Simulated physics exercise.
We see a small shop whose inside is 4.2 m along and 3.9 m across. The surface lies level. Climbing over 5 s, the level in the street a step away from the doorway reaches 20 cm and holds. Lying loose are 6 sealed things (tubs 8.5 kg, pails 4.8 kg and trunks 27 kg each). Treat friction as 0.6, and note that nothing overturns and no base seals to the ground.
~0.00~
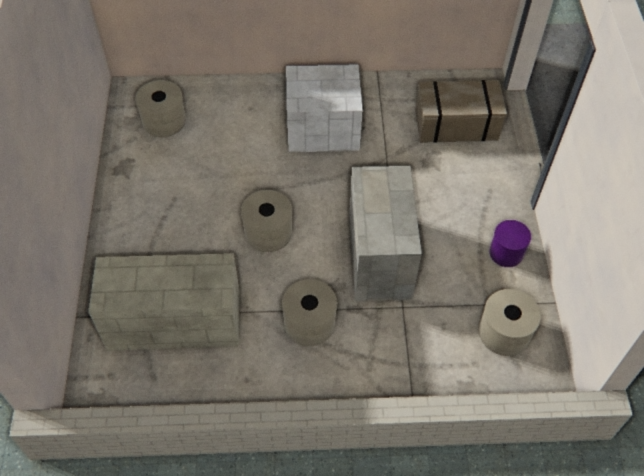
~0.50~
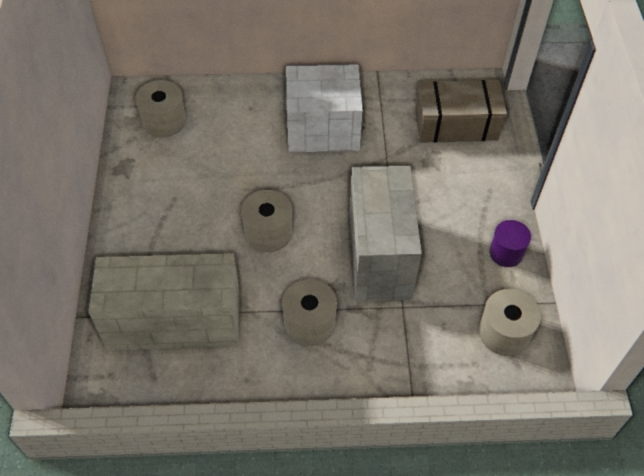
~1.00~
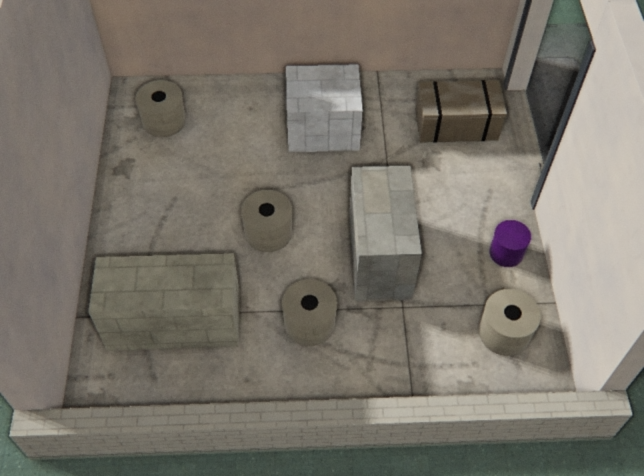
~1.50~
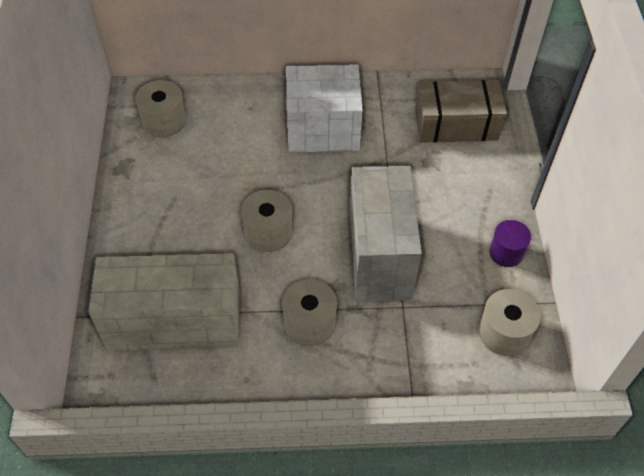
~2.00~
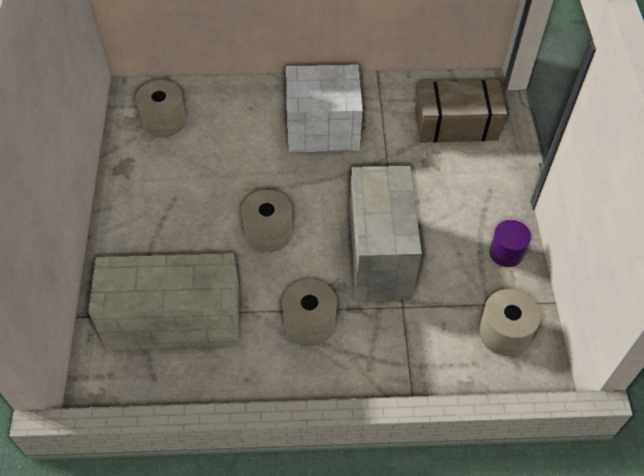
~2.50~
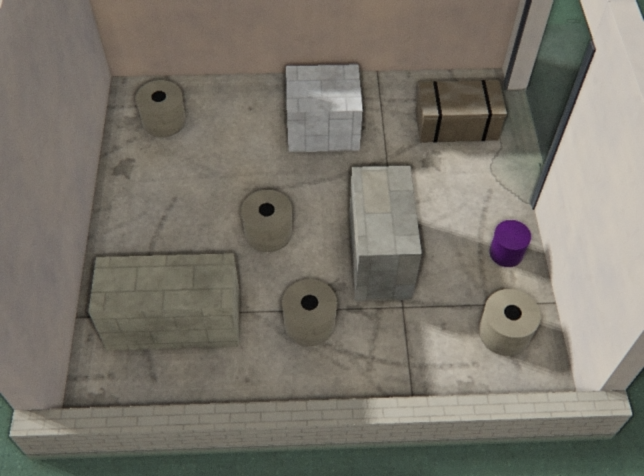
At the start, a small walled room seen from above holds several grey-beige cylinders, pale blocks, a brown strapped trunk and a purple pail near the right-hand opening. Nothing inside shifts as the clip runs, and by the end a thin, faint outline of water appears on the floor by the opening.
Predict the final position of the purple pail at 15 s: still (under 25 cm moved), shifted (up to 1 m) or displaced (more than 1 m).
It is displaced moderately.
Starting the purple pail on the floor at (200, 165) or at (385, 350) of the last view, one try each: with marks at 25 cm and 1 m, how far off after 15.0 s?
First try it drifts well away, second try it drifts well away.
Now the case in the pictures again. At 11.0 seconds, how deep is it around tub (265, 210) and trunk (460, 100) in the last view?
Around 12 cm and 13 cm.
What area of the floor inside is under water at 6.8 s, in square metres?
Some 11.0 m2 of it.
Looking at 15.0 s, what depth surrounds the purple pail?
Depth approx. 13 cm.
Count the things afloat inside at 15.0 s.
Count: 6.
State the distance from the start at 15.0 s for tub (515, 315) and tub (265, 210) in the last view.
They sit 100 cm and 60 cm away, in the order given.
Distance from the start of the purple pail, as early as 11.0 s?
It has shifted about 0 cm.
After 3.5 s the purple pail is near (513, 235), 0.0 m from its start, aground; 0 afloat.
After 6.8 s the purple pail is near (513, 235), 0.0 m from its start, aground; 0 afloat.
After 11.0 s the purple pail is near (513, 235), 0.0 m from its start, aground; 4 afloat.
After 15.0 s the purple pail is near (439, 195), 0.7 m from its start, afloat; 6 afloat.
